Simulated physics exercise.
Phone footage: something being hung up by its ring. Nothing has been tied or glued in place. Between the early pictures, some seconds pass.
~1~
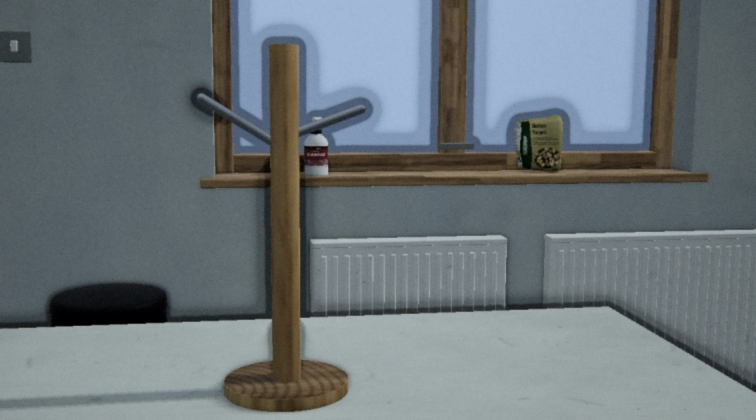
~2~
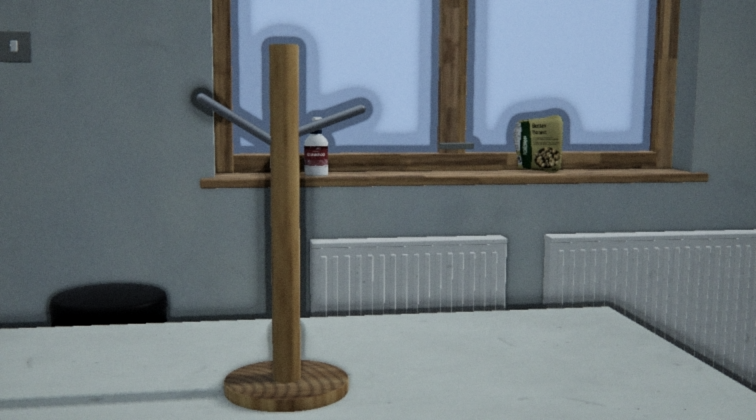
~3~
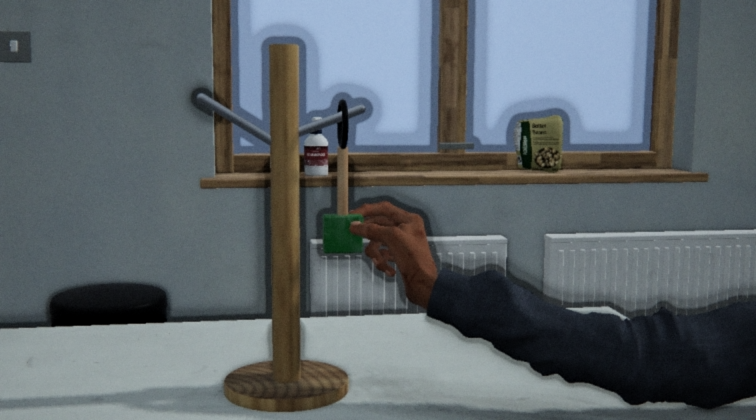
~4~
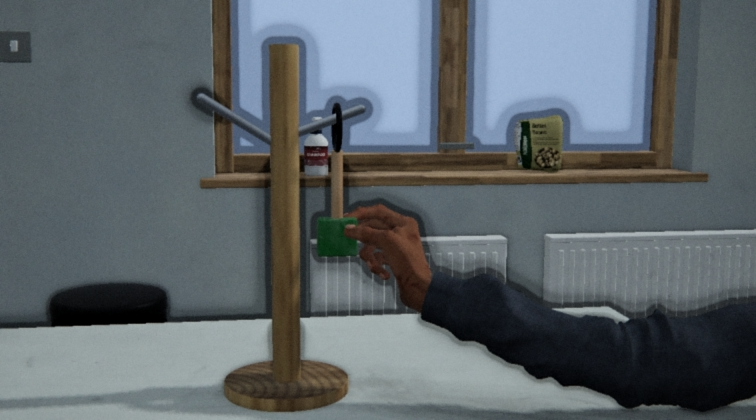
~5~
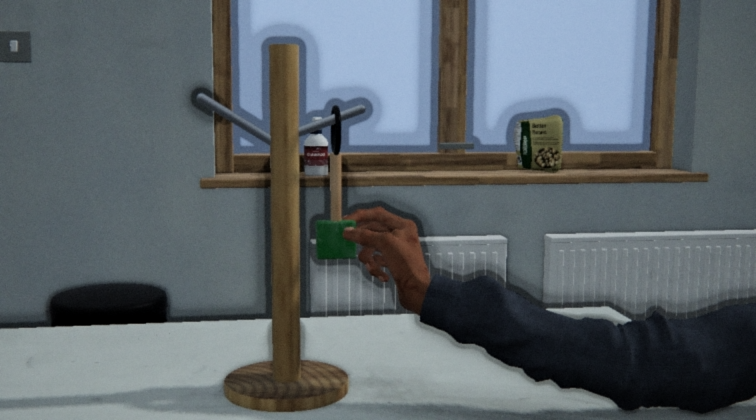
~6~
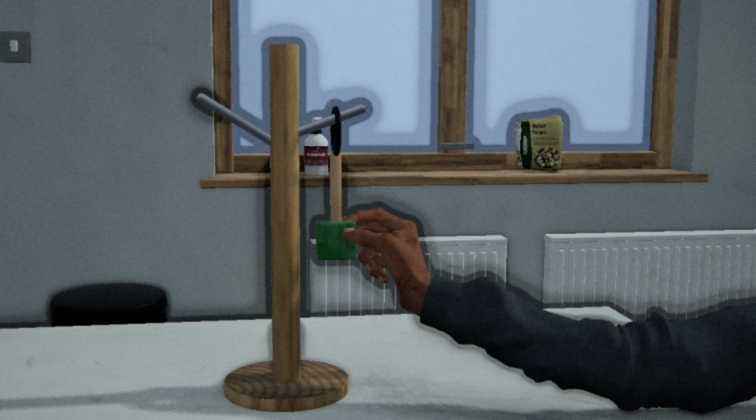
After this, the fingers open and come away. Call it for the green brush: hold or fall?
Hold.
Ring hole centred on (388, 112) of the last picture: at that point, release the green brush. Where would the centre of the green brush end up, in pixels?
It'd come to a stop somewhere close to (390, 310).
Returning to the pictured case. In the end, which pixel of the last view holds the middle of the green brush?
Roughly at (313, 195).
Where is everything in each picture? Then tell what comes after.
The first frame shows peg stand (284, 222).
The second frame shows peg stand (284, 222).
The third frame shows still on the way; green brush (343, 176); peg stand (284, 222).
The fourth frame shows still on the way; green brush (337, 179); peg stand (284, 222).
The fifth frame shows still on the way; green brush (336, 182); peg stand (284, 222).
The sixth frame shows in place, still held; green brush (336, 183); peg stand (284, 222).
Then, 0.12 s after the last picture, green brush tipped 7° from how it was near (329, 189).
At rest, the green brush stays on its peg, near (313, 196).
